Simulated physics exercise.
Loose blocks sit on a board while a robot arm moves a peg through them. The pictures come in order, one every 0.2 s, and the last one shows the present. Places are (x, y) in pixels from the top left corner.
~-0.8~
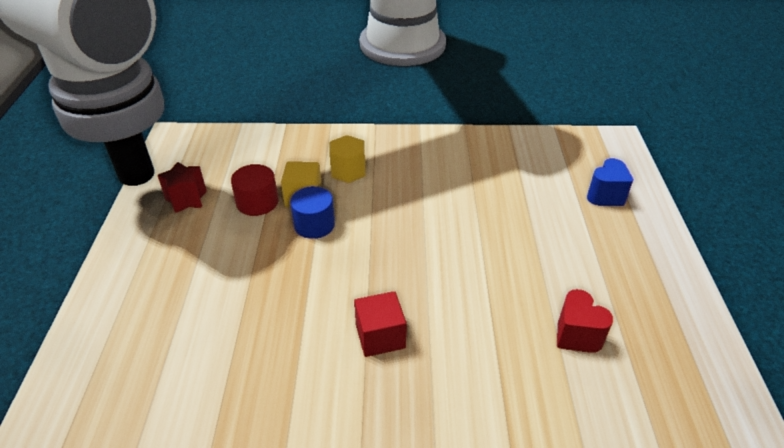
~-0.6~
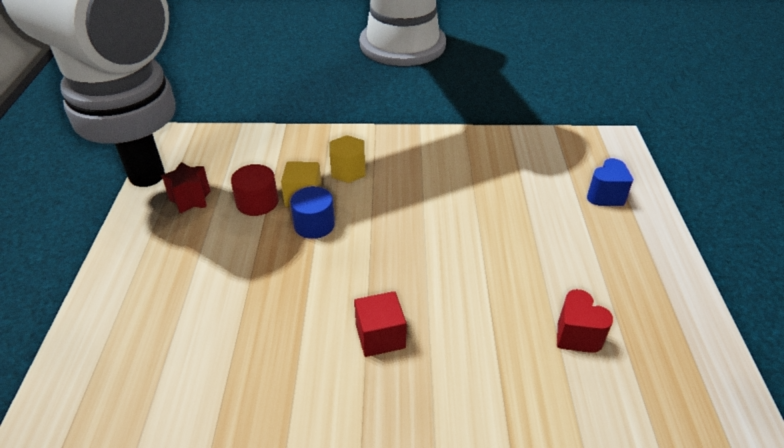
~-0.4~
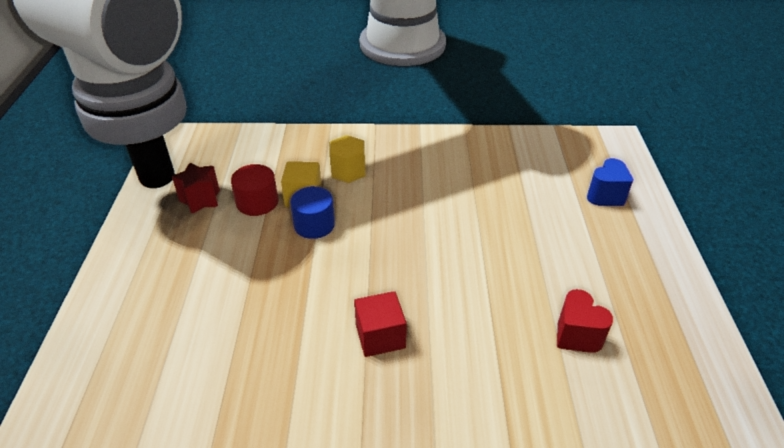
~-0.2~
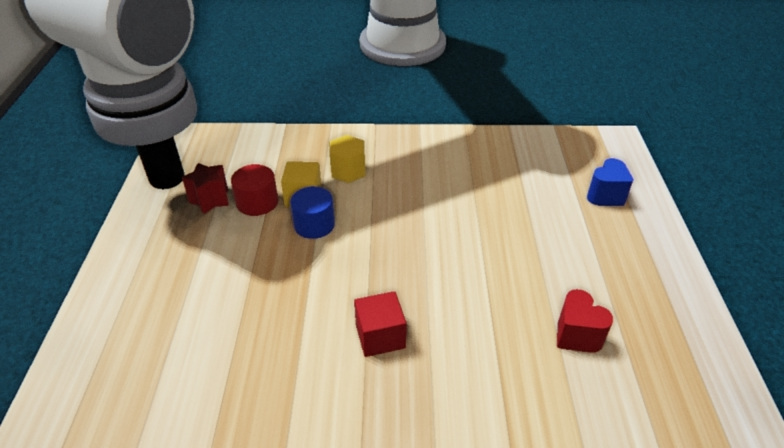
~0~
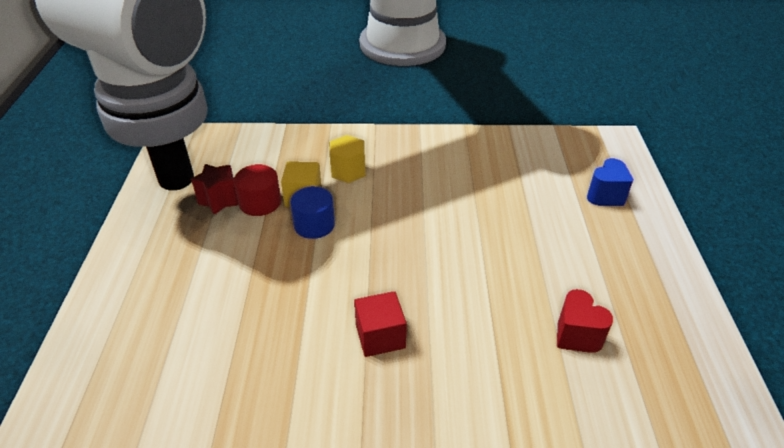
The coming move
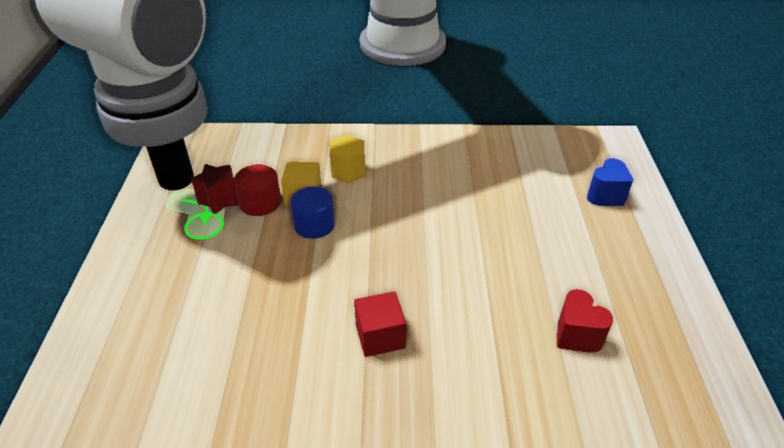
On a light wooden board with scattered red, yellow and blue blocks, a robot arm's black peg moves slowly right at the upper left, pushing the red star a short way until it meets the red round block, which shifts slightly.
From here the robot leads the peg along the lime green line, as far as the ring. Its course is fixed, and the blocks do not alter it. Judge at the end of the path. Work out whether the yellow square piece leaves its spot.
It is carried off its spot.
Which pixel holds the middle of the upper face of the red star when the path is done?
Its top middle: (236, 194).
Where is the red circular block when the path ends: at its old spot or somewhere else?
The block moves away from its spot.
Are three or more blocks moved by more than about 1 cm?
My answer is yes.
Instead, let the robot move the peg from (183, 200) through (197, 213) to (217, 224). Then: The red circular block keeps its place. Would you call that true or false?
That is false.
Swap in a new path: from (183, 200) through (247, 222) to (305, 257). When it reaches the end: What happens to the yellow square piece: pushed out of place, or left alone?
The block moves away from its spot.
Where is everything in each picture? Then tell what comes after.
The first frame shows tip of the peg at (138, 177), middles of tops, red star at (179, 174), red circular block at (252, 176), yellow square piece at (300, 171).
The second frame shows peg at (148, 178), red star at (183, 174).
The third frame shows peg at (158, 179), red star at (194, 174).
The fourth frame shows peg at (168, 180), red star at (204, 174).
The fifth frame shows peg at (177, 181), red star at (213, 174), red circular block at (255, 177), yellow square piece at (300, 171).
The line goes from (183, 200) by way of (199, 203) and (207, 213) to (204, 226).
What follows on the original path. Halfway along, peg at (201, 188); red star at (237, 185), turned 15° clockwise; red circular block at (276, 184); yellow square piece at (312, 170), turned 25° anticlockwise.
At the end, peg at (199, 207); red star at (236, 194), turned 20° anticlockwise; red circular block at (278, 185); yellow square piece at (313, 170), turned 25° anticlockwise.
